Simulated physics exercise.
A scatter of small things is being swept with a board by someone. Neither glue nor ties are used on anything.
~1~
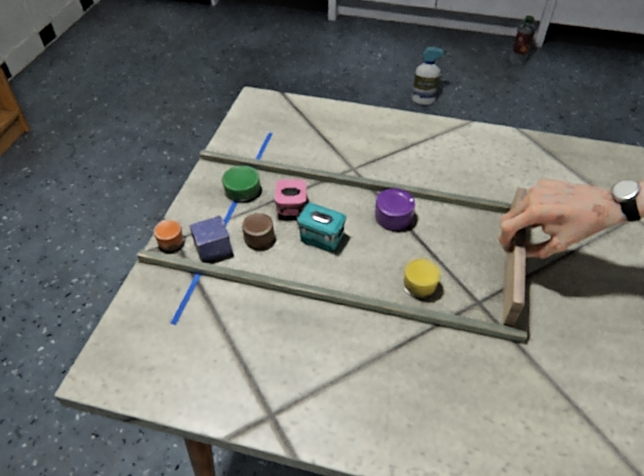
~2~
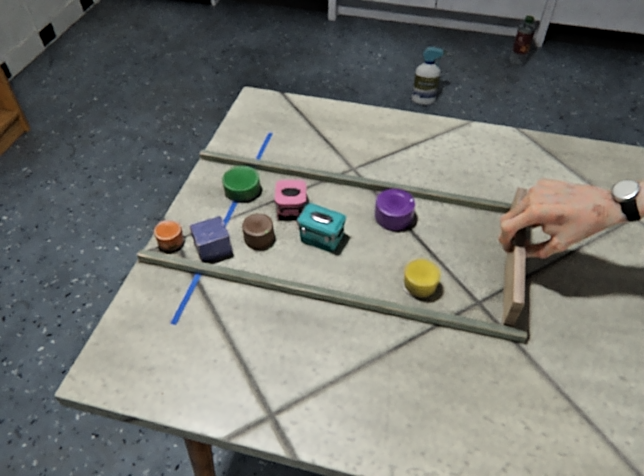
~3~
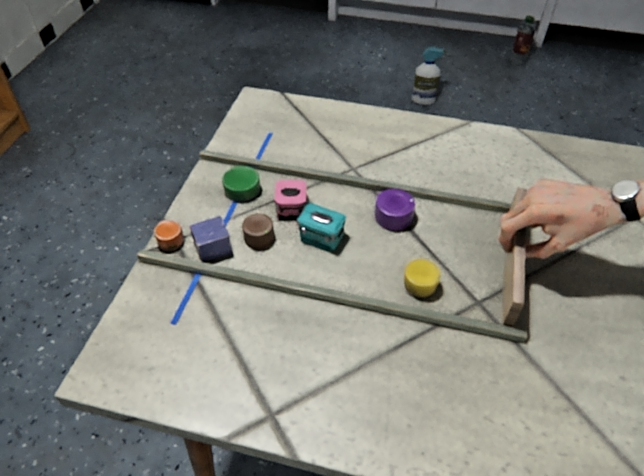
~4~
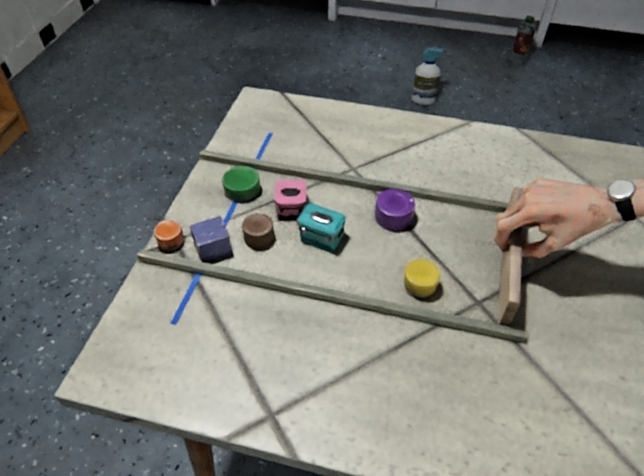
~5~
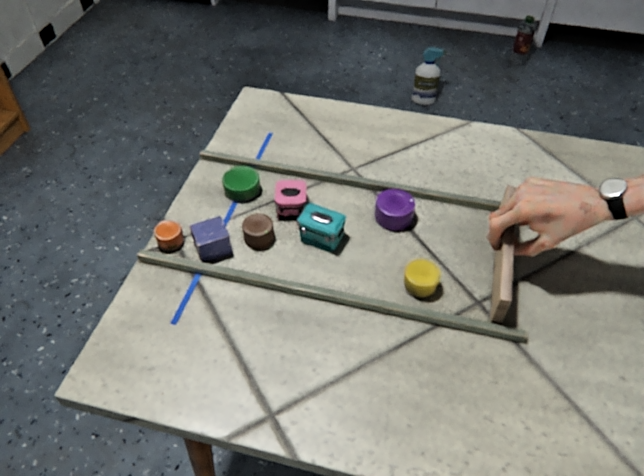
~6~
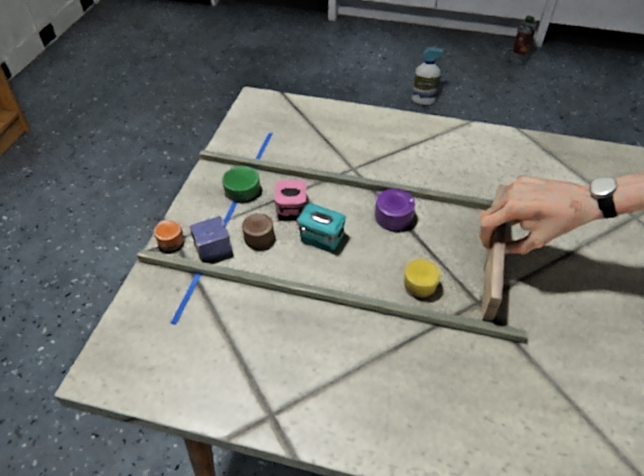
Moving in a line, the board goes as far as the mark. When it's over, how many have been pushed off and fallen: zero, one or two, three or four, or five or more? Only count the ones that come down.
By the end, one or two have fallen.
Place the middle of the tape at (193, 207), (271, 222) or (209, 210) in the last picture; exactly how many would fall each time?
Try 1: 5; try 2: 0; try 3: 5.
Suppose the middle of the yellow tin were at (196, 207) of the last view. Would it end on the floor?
What happens is that the yellow tin leaves.
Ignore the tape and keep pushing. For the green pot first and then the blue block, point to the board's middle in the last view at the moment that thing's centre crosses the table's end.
For the green pot, about (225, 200); for the blue block, about (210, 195).
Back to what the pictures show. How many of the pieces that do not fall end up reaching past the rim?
Overhanging ones - 3.
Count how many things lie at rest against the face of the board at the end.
Contact count: 3.
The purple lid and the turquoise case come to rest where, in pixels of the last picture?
First (224, 179), then (204, 209).
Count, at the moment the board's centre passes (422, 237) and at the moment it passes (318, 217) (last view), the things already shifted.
The count is 1 at the first point and 5 at the second.
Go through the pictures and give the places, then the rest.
Orange tin (169, 236); green pot (242, 184); blue block (211, 239); board (515, 254); tape (229, 214), in the first picture.
Green pot (242, 184); turquoise case (322, 227), in the second picture.
Blue block (211, 239); board (515, 254), in the third picture.
Orange tin (169, 236); pink case (291, 200), in the fourth picture.
Green pot (242, 184); brown lid (258, 231), in the fifth picture.
Orange tin (169, 236); green pot (242, 184); blue block (211, 239); board (496, 250); tape (229, 214), in the sixth picture.
Soon after, none off yet; orange tin at rest near (169, 236); green pot at rest near (242, 184); blue block at rest near (211, 239).
At rest, the number that fall off is one or two; fallen, orange tin.
